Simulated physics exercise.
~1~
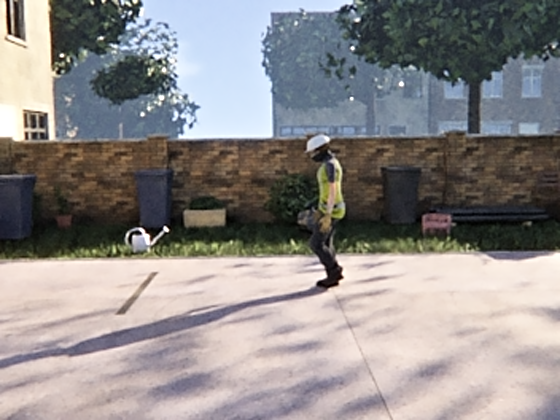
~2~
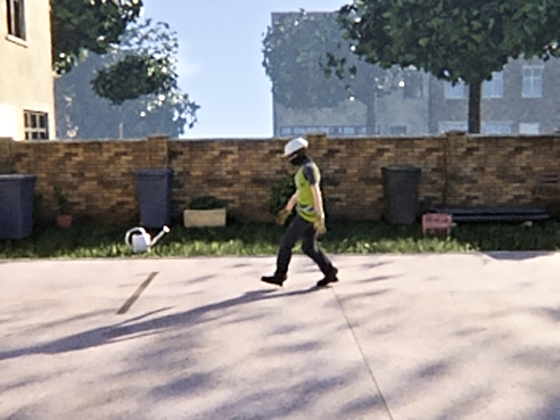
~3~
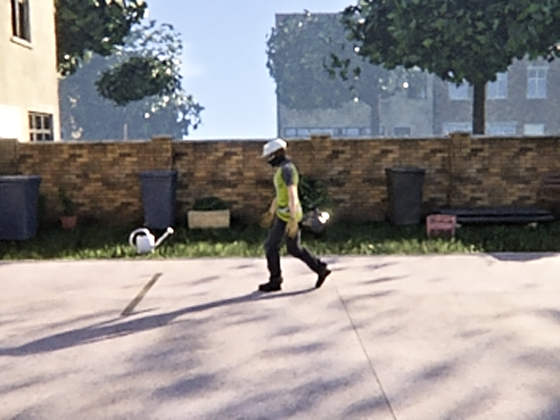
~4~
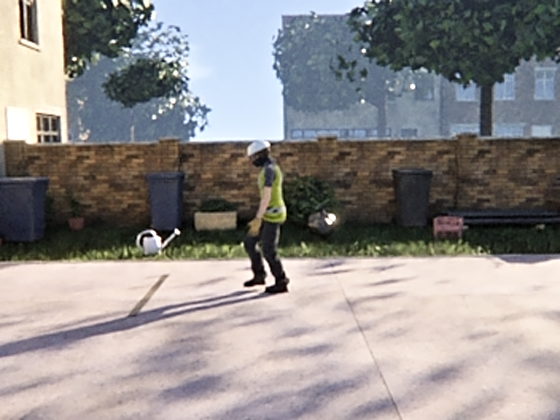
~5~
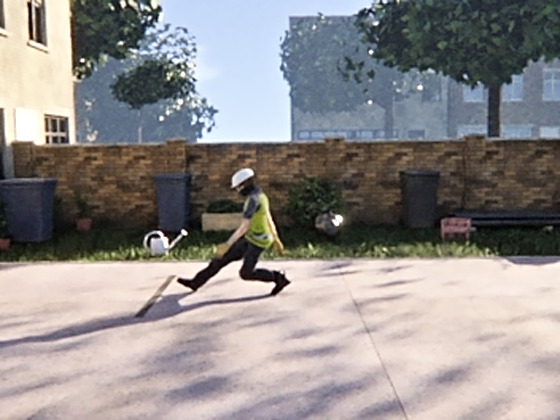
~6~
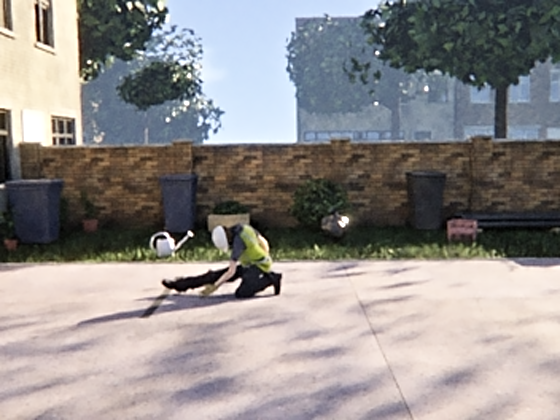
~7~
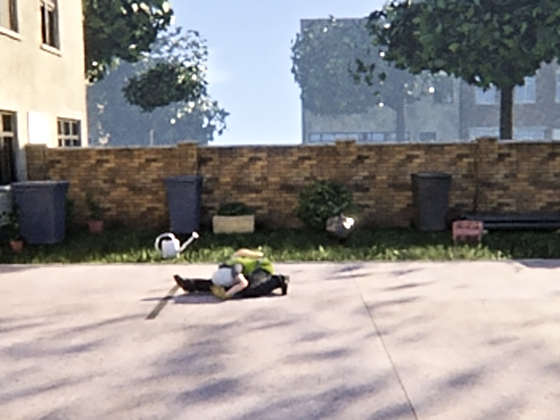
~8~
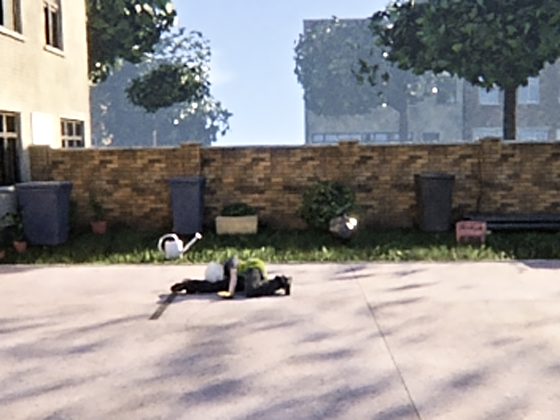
Worker in white helmet and yellow vest walking left across sunlit paving, lunging low and folding forward, head short of black strip.
